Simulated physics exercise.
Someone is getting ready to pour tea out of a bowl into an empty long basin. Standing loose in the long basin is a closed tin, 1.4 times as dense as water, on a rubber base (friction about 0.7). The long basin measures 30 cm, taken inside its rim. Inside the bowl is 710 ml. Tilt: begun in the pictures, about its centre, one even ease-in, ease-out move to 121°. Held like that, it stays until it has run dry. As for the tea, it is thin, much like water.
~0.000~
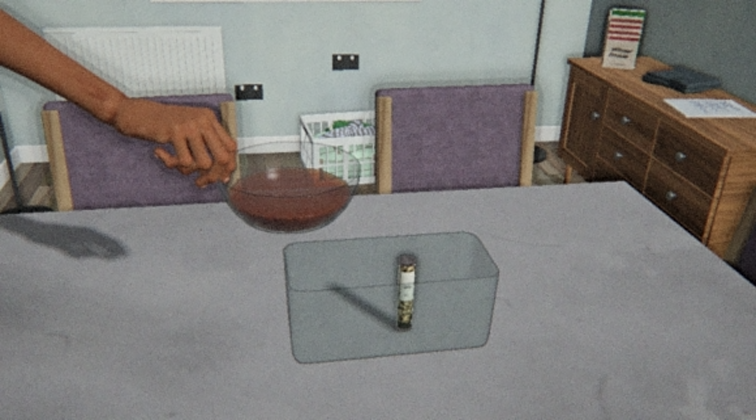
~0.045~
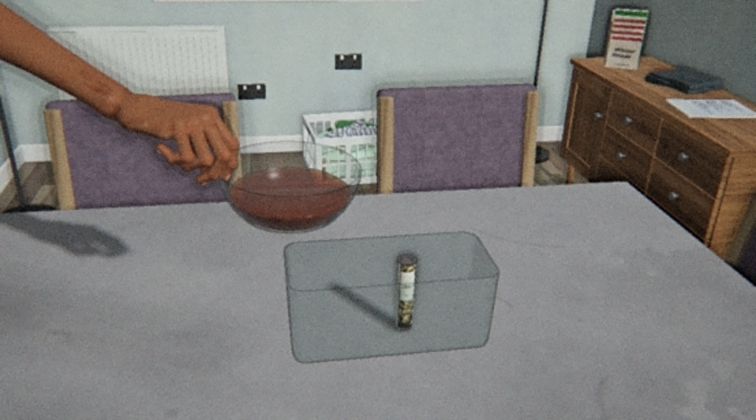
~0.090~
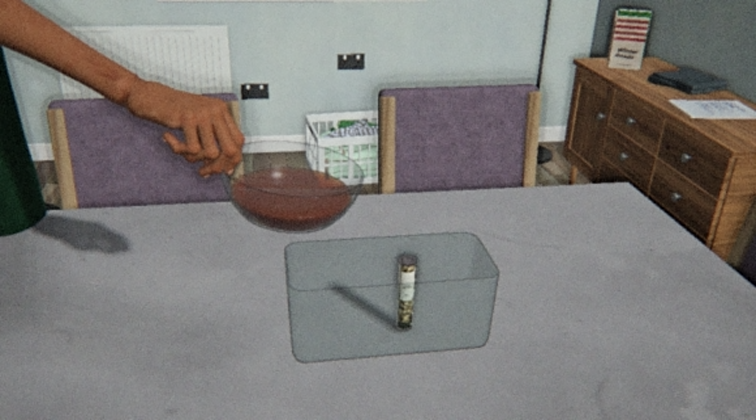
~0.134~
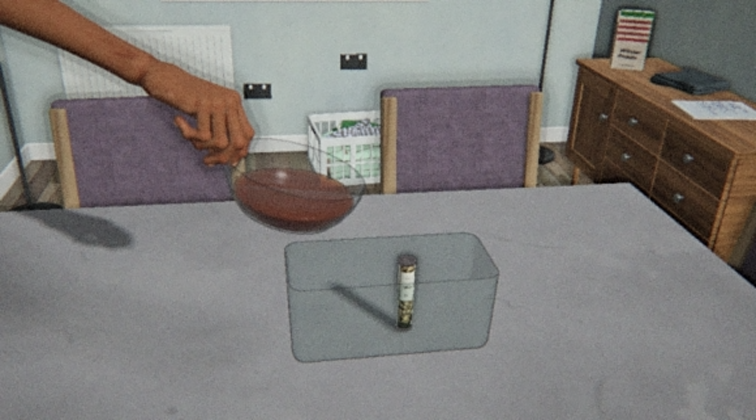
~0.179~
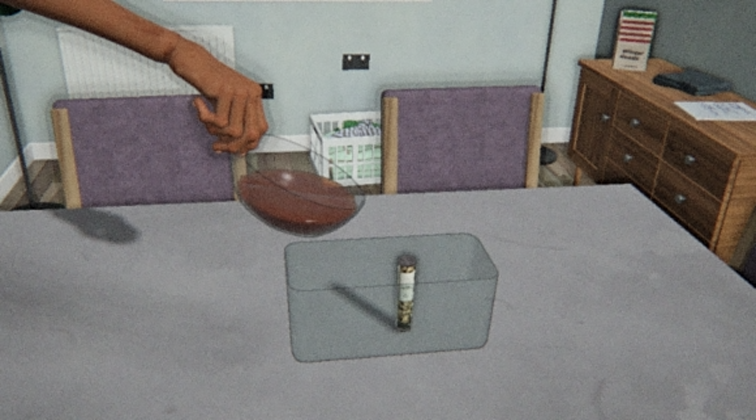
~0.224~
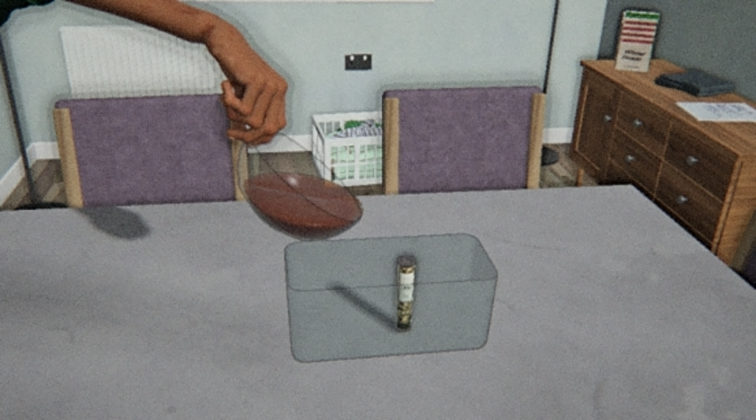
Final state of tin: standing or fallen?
It tips over.
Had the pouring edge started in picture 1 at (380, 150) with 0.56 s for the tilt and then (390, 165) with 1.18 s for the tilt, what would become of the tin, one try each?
Trial 1 - tin tips; trial 2 - tin stays standing.
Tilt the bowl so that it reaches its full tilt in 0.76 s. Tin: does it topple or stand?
Then the tin tumbles.
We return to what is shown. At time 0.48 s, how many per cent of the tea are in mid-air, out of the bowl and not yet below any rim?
It comes to about 7 percent.
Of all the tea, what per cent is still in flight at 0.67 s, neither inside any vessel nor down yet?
Estimate: About 10 in a hundred.
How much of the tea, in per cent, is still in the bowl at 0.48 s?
Near 0 in a hundred.
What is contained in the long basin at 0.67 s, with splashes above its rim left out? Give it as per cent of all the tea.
The fraction sits near 88 in a hundred.
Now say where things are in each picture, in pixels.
In the first picture, it leans 0°; its right rim is at (359, 165); the tea meets the walls at (227, 191) and (350, 185); the long basin's rim runs from (286, 268) to (487, 254); the tin's top is at (407, 263).
In the second picture, it leans 2°; its right rim is at (360, 167); the tea meets the walls at (227, 190) and (350, 186).
In the third picture, it leans 7°; its right rim is at (362, 173); the tea meets the walls at (229, 187) and (352, 188).
In the fourth picture, it leans 15°; its right rim is at (364, 183); the tea meets the walls at (232, 185) and (353, 192).
In the fifth picture, it leans 26°; its right rim is at (363, 196); the tea meets the walls at (236, 182) and (357, 197).
In the sixth picture, it leans 39°; its right rim is at (359, 211); the tea meets the walls at (243, 183) and (355, 200); 1 per cent is over the edge.
By 0.48 s the tilt is 113° and 0 per cent is still to pour; the tin stands where it began.
By 0.67 s the tilt is 121° and 0 per cent is still to pour; the tin leans 10°.
By 0.87 s the tilt is 121° and 0 per cent is still to pour; the tin leans 15°.
By 1.08 s the tilt is 121° and 0 per cent is still to pour; the tin lies on its side.
At rest the tin lies on its side.
